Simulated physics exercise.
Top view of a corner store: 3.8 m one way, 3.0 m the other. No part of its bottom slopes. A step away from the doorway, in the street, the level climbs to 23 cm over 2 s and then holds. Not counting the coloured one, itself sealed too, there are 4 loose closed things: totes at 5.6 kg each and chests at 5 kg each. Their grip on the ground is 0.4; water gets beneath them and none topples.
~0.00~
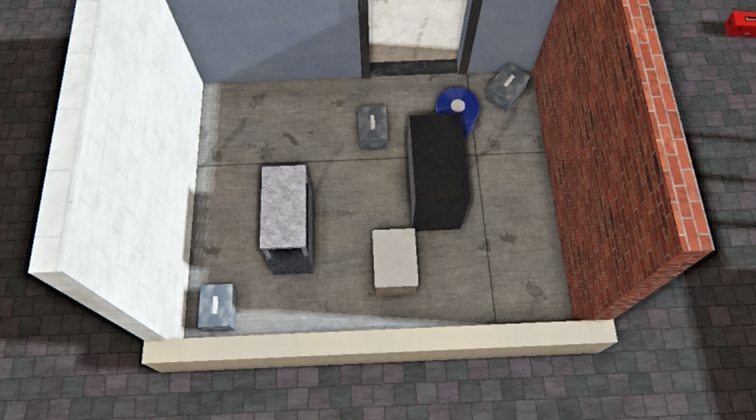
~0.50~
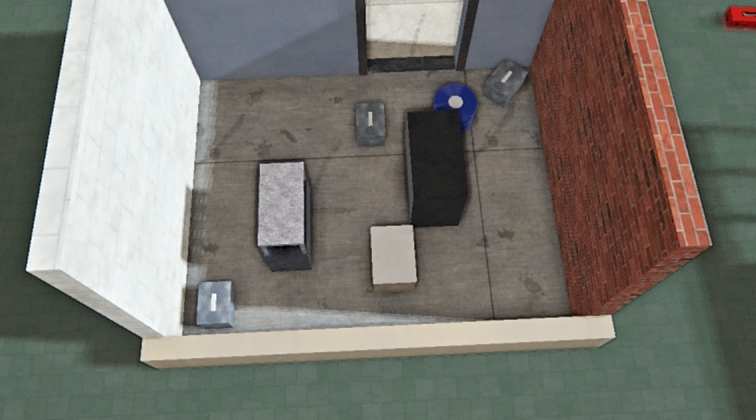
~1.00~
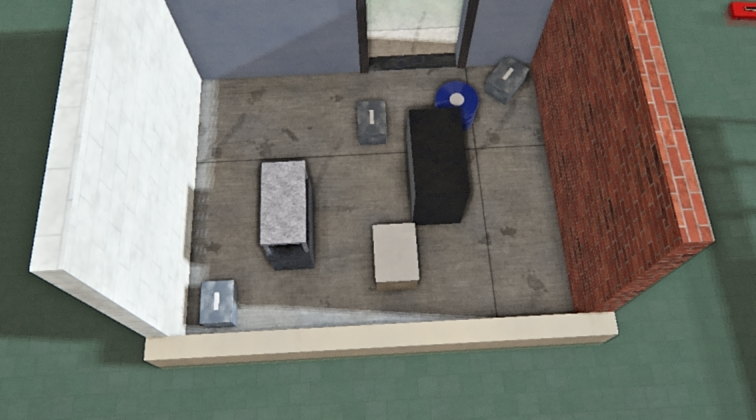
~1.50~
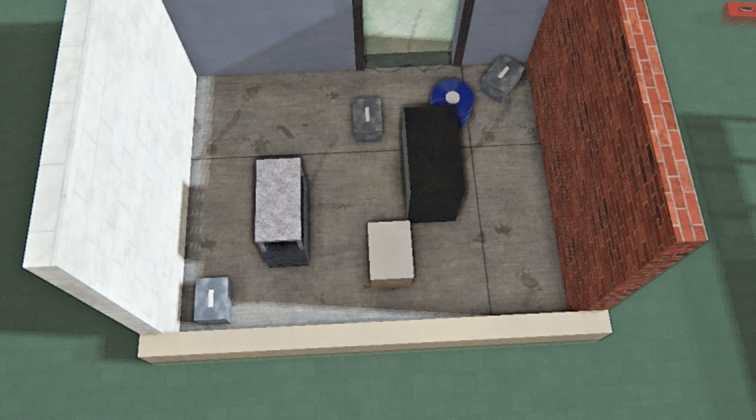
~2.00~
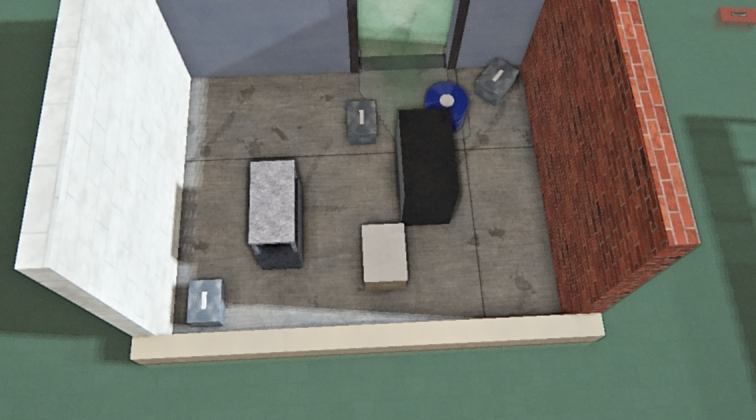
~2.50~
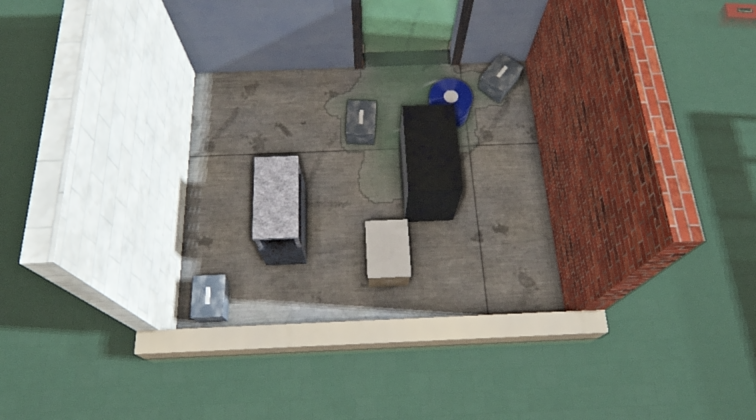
In a corner store seen from above, nothing moved at first while green water covered the street outside, then the water came in through the doorway and spread around the blue round thing.
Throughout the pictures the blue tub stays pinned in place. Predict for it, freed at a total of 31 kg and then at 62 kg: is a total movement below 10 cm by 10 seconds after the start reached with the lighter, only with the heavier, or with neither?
Only with the heavier.
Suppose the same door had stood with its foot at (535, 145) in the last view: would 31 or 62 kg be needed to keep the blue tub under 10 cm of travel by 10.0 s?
Moved there, the heavy choice alone works.
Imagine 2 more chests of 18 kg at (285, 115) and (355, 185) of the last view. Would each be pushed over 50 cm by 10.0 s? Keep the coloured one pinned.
Result, in order - falls shy; exceeds it.
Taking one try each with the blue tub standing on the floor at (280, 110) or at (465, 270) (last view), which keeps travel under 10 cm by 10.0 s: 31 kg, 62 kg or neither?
Taking the two spots in turn, both keep it, then both keep it.
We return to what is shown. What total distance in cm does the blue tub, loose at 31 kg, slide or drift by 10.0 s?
50 cm, roughly.
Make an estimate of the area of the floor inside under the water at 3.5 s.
Wet area: Approx. 6.0 m2.
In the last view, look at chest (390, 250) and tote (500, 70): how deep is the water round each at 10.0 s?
I'd estimate 14 cm for the first and 11 cm for the second.
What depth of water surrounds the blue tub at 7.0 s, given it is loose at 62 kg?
Close to 11 cm deep.
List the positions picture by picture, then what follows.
The blue tub at (458, 106) rests on the ground; 0.0 m2 under water; 0 of 5 have shifted, in the first picture.
The blue tub at (456, 102) rests on the ground; water covers 0.0 m2; 0 of 5 have shifted, in the second picture.
The blue tub at (457, 100) rests on the ground; water covers 0.0 m2; 0 of 5 have shifted, in the third picture.
The blue tub at (453, 98), on the bottom; 0.0 m2 under water; 0 of 5 have shifted, in the fourth picture.
The blue tub at (447, 101) rests on the ground; water covers 0.6 m2; 0 of 5 have shifted, in the fifth picture.
The blue tub at (451, 97) rests on the ground; water covers 1.3 m2; 1 of 5 have shifted, in the sixth picture.
After 3.5 s the blue tub would be 25 cm from its start with 31 kg and 0 cm from its start with 62 kg; 11 cm of water round it then.
After 4.5 s the blue tub would be 50 cm from its start with 31 kg and 0 cm from its start with 62 kg; 10 cm of water round it then.
After 7.0 s the blue tub would be 50 cm from its start with 31 kg and 0 cm from its start with 62 kg; 11 cm of water round it then.
After 10.0 s the blue tub would be 50 cm from its start with 31 kg and 0 cm from its start with 62 kg; 15 cm of water round it then.
